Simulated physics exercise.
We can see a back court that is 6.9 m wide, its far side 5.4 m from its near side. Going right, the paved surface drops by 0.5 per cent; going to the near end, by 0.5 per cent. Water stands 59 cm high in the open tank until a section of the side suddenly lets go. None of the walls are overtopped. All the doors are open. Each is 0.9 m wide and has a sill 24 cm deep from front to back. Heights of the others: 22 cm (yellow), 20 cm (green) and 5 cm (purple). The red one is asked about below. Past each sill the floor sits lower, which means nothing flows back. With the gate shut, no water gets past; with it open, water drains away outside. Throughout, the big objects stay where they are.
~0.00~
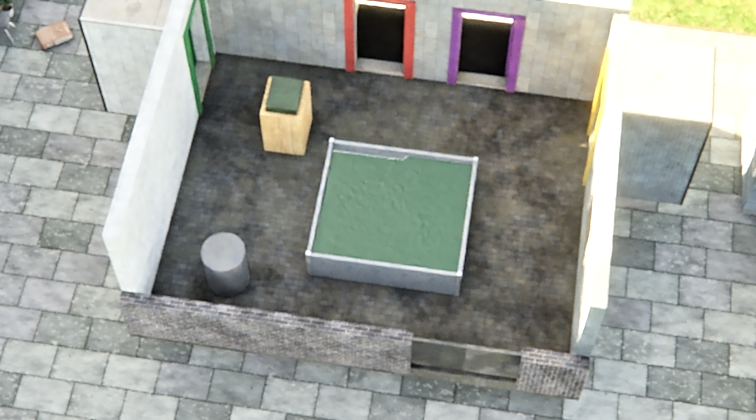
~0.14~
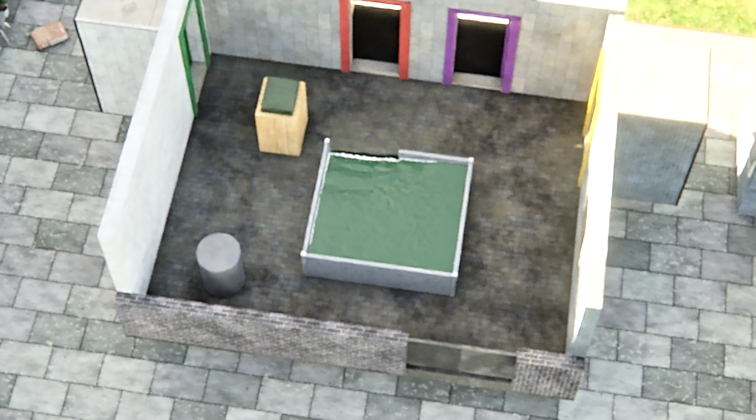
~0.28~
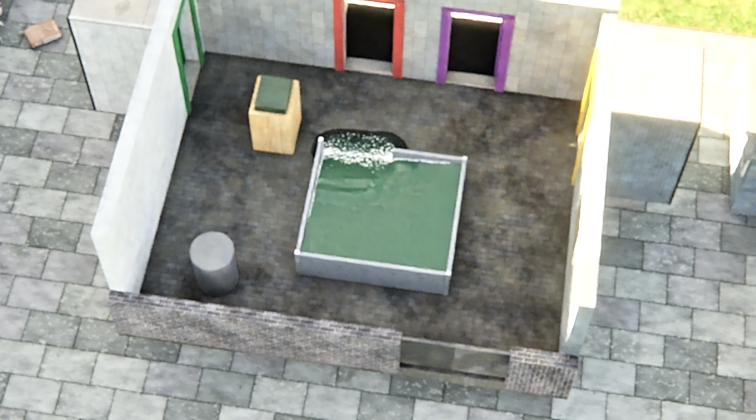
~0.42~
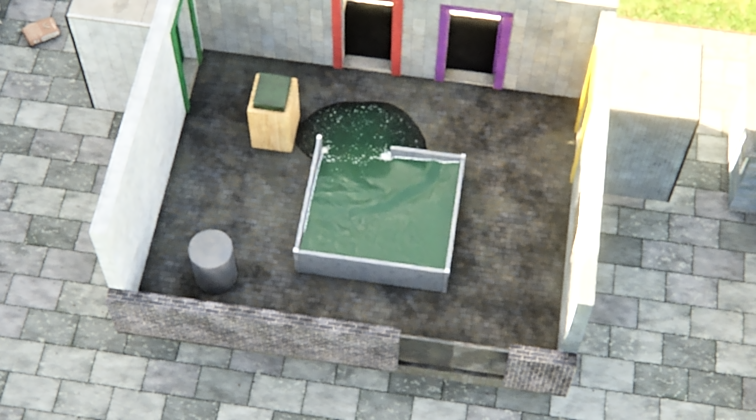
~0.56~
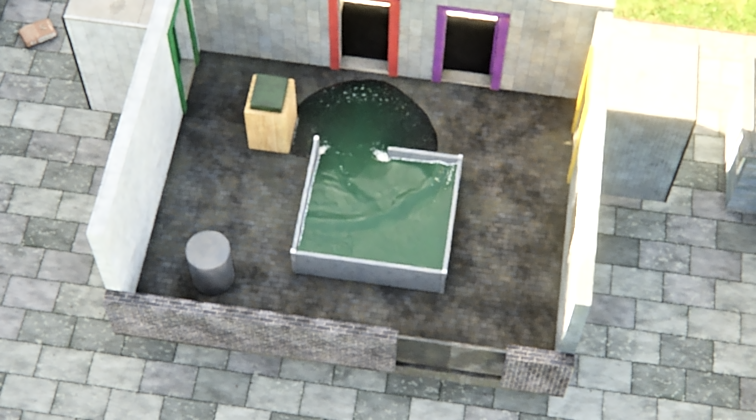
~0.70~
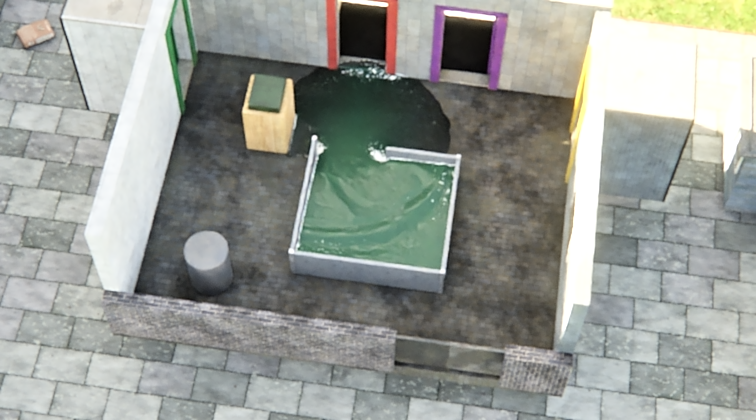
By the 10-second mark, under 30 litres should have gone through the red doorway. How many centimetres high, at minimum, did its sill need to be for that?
It needed to be about 29 cm high.
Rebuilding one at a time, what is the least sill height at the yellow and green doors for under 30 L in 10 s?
You'd want some 8.0 cm at yellow and some 15 cm at green.
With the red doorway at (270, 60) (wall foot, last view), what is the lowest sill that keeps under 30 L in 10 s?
Roughly 13.0 cm, give or take.
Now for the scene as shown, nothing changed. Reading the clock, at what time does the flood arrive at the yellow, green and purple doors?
Arrival times - yellow: 2.6 s; green: 2.0 s; purple: 1.1 s.
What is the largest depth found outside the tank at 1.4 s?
About 31 cm.
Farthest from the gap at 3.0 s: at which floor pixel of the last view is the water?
The farthest wet point sits near (572, 106).
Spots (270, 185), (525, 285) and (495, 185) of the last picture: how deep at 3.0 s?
About 0, 0 and 0 cm respectively.
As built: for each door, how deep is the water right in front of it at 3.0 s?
Centimetres: Yellow = 10, green = 21, red = 26, purple = 9.
After 1.4 s water covers 15 % of the floor, deepest (31 cm) near (339, 152); 19 cm at the red door, 96 litres in over its 7 cm sill.
After 3.0 s water covers 35 % of the floor, deepest (26 cm) near (206, 59); 26 cm at the red door, 373 litres in over its 7 cm sill.
After 10.0 s water covers 95 % of the floor, deepest (12 cm) near (375, 318); 9 cm at the red door, 634 litres in over its 7 cm sill.
At the red door as built, the water arrived by 0.7 s and peaked near 30 cm at 2.4 s.
Run again over the same 10 s with other heights there, 76 litres in over 24.5 cm, 7 litres over 33 cm. The limit of 30 litres is kept from about 29 cm up.
